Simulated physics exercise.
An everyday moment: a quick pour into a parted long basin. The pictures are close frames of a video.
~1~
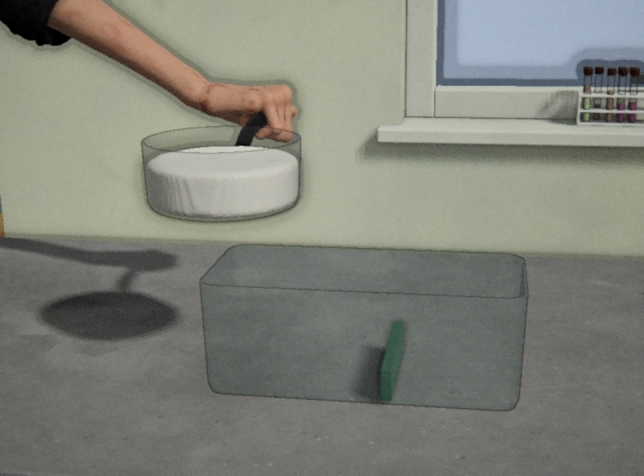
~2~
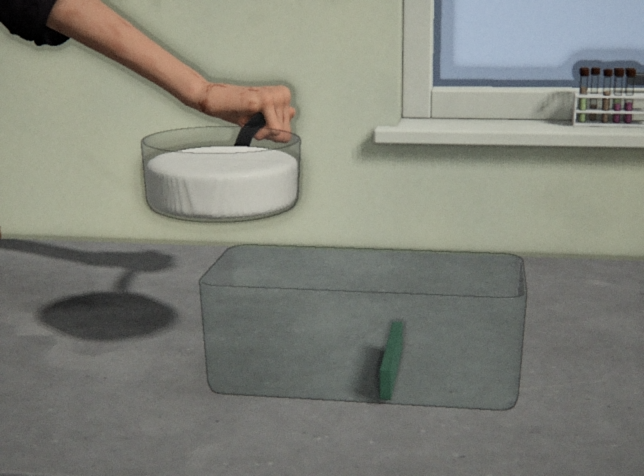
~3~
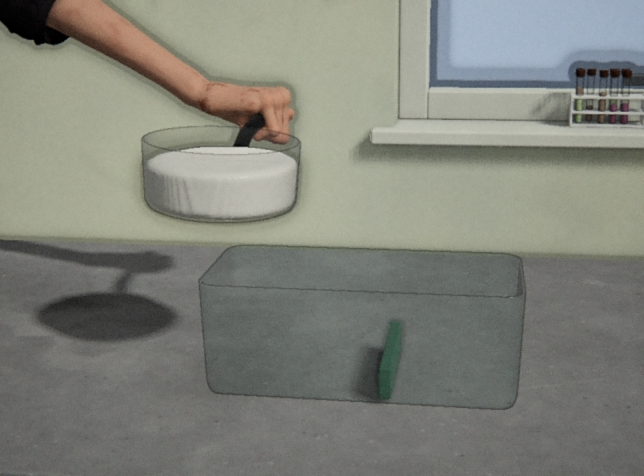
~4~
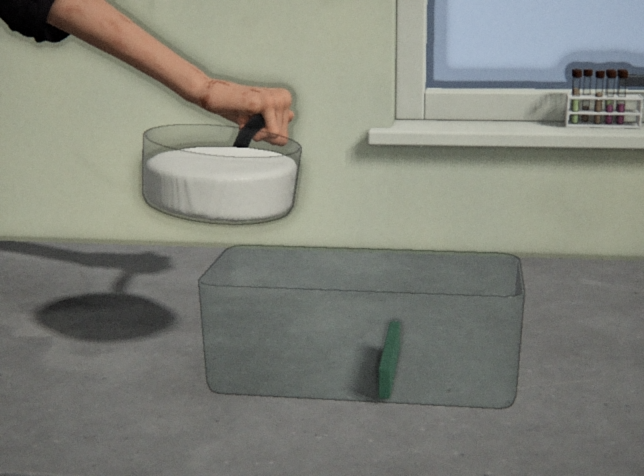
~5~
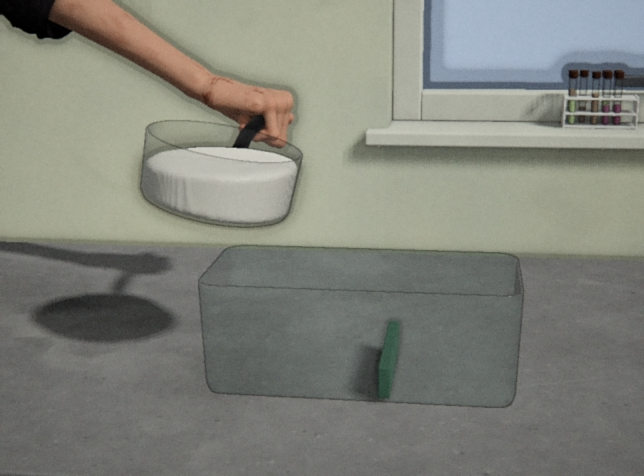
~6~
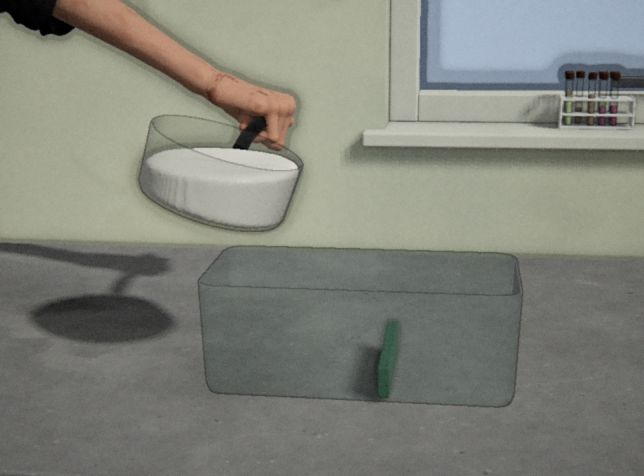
A hand gripping a round clear dish of milk slowly tilted it to the right, above and to the left of a long, empty see-through basin with a short green wall inside.
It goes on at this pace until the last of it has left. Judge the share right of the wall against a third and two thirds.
In the end under a third is right of the wall.
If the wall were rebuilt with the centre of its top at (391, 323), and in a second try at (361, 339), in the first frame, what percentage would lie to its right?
In turn 5 and 30 in a hundred.
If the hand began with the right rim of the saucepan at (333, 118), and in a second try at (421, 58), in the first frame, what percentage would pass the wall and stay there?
First some 35, then 65 per cent.
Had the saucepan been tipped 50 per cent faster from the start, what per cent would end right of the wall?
About 30 per cent.
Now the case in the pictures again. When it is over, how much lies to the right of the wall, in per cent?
Near 20 %.
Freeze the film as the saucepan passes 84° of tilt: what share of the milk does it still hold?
Near 30 %.
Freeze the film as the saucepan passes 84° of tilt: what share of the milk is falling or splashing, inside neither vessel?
Roughly 30 in a hundred.
A moment on, the saucepan is tipped on its side and 32 per cent is still to pour, 36 is left of the wall and 0 right of it.
Next, the saucepan is tipped right over and 3 per cent is still to pour, 80 is left of the wall and 11 right of it.
Then the saucepan is tipped right over and 0 per cent is still to pour, 80 is left of the wall and 19 right of it.
Later the saucepan is tipped right over and 0 per cent is still to pour, 80 is left of the wall and 19 right of it.
Finally, 80 per cent lies left of the wall, 19 right of it and 1 outside.
